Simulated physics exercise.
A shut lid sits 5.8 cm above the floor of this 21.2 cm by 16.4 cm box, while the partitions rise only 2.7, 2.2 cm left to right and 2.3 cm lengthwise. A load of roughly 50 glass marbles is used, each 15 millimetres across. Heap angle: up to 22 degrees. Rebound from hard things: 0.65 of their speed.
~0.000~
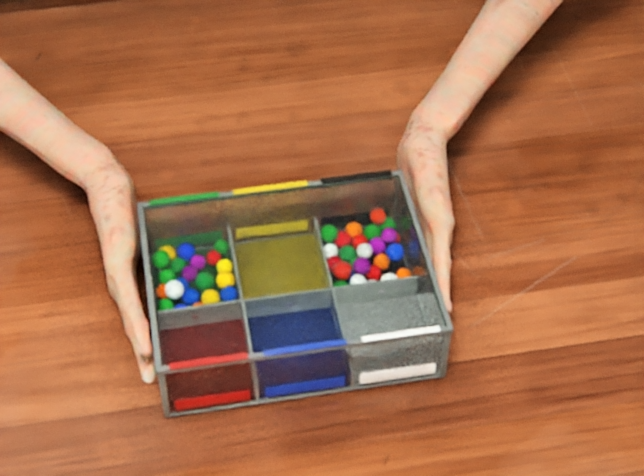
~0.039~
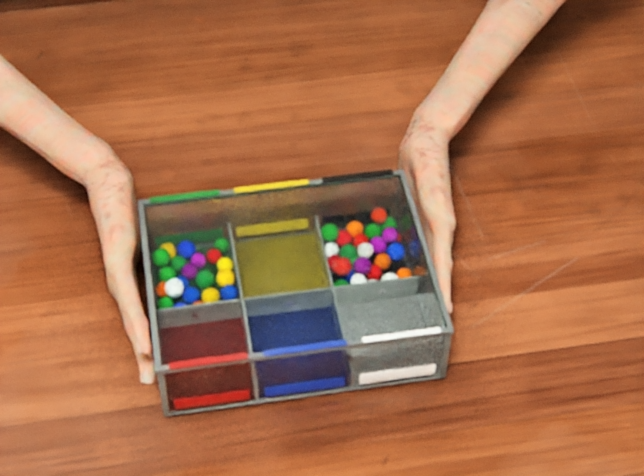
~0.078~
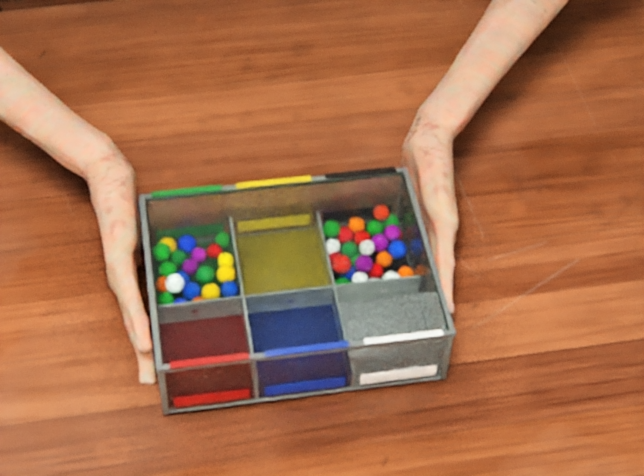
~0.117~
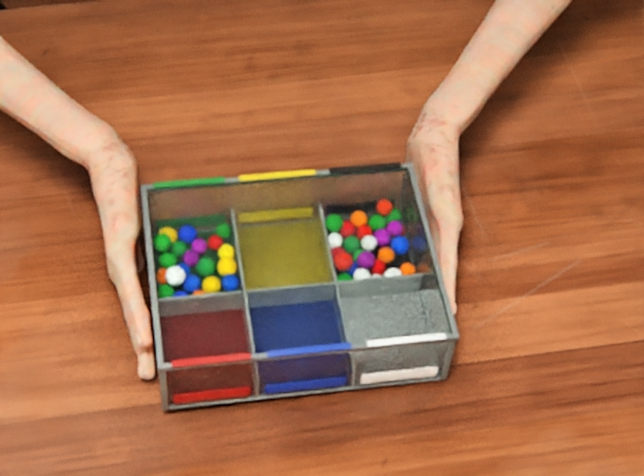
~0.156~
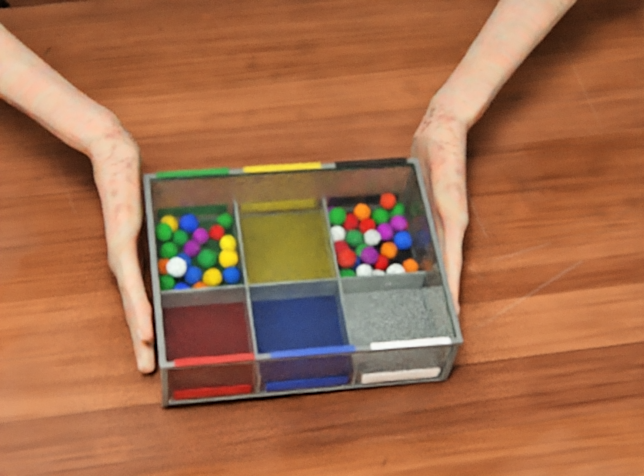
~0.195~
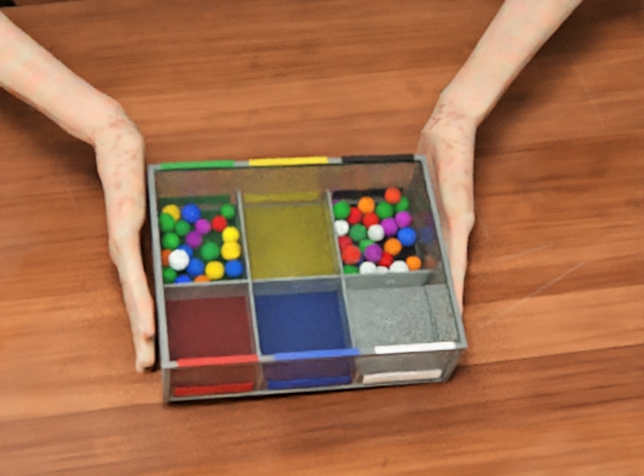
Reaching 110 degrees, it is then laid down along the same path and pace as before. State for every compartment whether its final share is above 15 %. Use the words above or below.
Red: Below; blue: Above; green: Below; yellow: Below; white: Above; black: Below.
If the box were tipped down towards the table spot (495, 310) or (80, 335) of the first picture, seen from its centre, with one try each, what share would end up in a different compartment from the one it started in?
60 and 65 %.
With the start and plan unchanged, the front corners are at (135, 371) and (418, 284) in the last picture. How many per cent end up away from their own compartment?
In that case about 75 percent.
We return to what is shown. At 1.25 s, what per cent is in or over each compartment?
Red = 10, blue = 15, green = 10, yellow = 0, white = 40, black = 25 (per cent).
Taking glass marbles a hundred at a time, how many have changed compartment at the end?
Estimate: Some 100 %.
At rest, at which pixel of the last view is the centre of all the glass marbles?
Approximately (385, 346) in the last picture.
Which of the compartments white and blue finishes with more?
White.
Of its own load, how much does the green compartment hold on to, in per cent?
Something like 0 per cent.
After 1.25 s, tilt 110 degrees; red 10 %, blue 15 %, green 10 %, white 40 %, black 25 %.
After 1.95 s, tilt 50 degrees; blue 20 %, white 80 %.
After 2.69 s, tilt 0 degrees; blue 25 %, white 75 %.
By 3.4 s all is still; red 0 %, blue 25 %, green 0 %, yellow 0 %, white 75 %, black 0 %.
